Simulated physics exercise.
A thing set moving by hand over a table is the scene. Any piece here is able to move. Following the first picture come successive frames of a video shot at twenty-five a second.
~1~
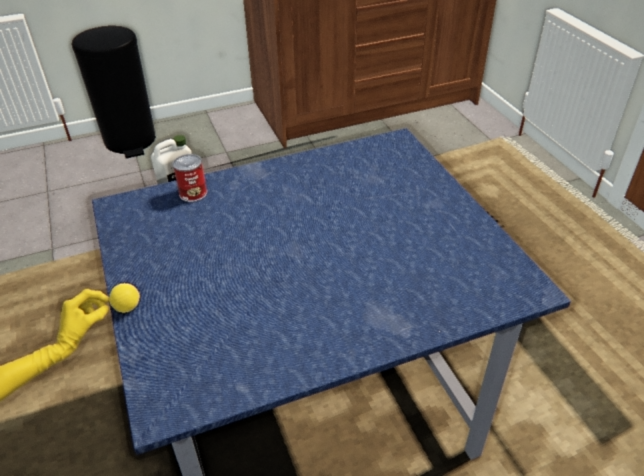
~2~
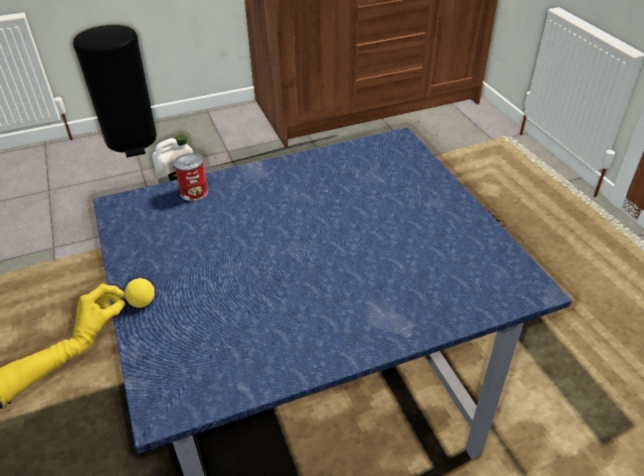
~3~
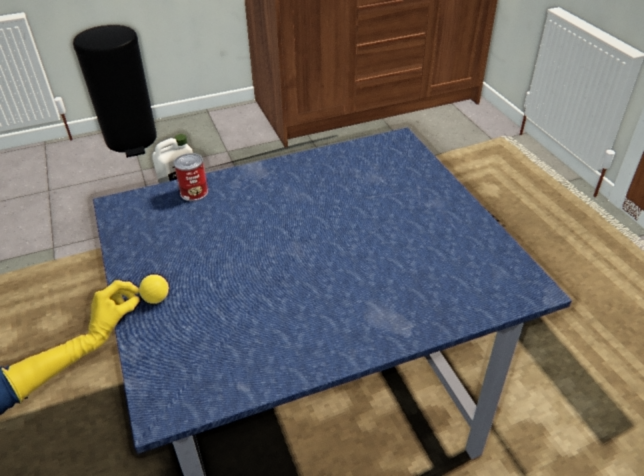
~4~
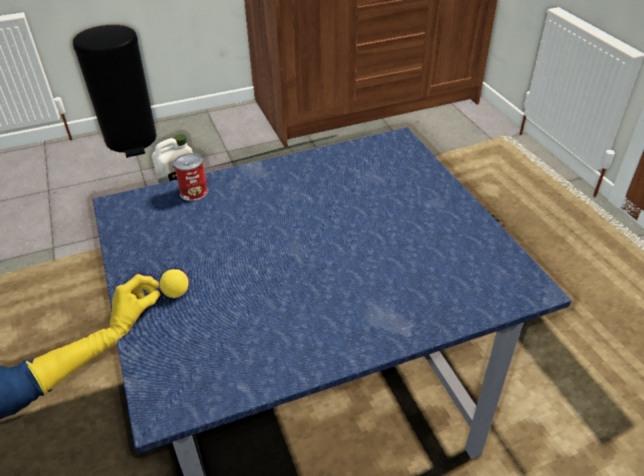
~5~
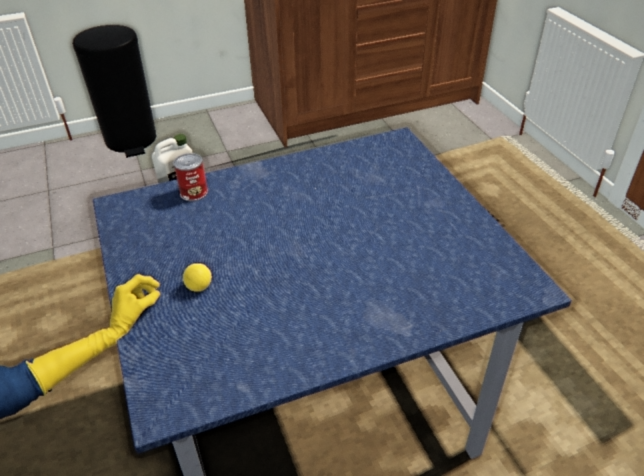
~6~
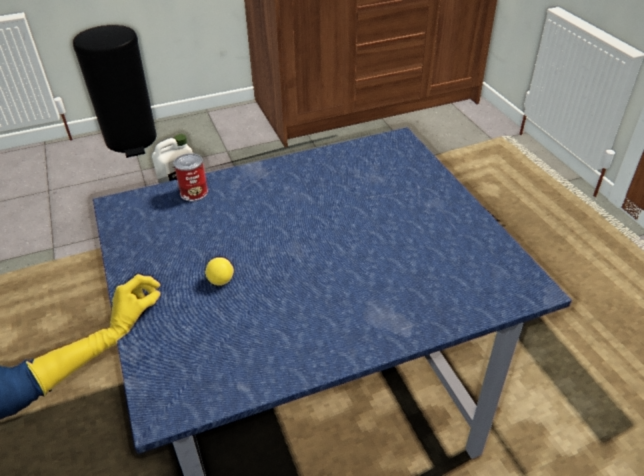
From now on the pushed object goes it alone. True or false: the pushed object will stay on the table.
False.
Then, 0.30 s later than the last frame, yellow lemon moved well along near (363, 232).
Then, 0.60 s later than the last frame, yellow lemon moved well along near (473, 202).
Then, 1.00 s later than the last frame, yellow lemon now off the table.
When it is over, off the table, yellow lemon.
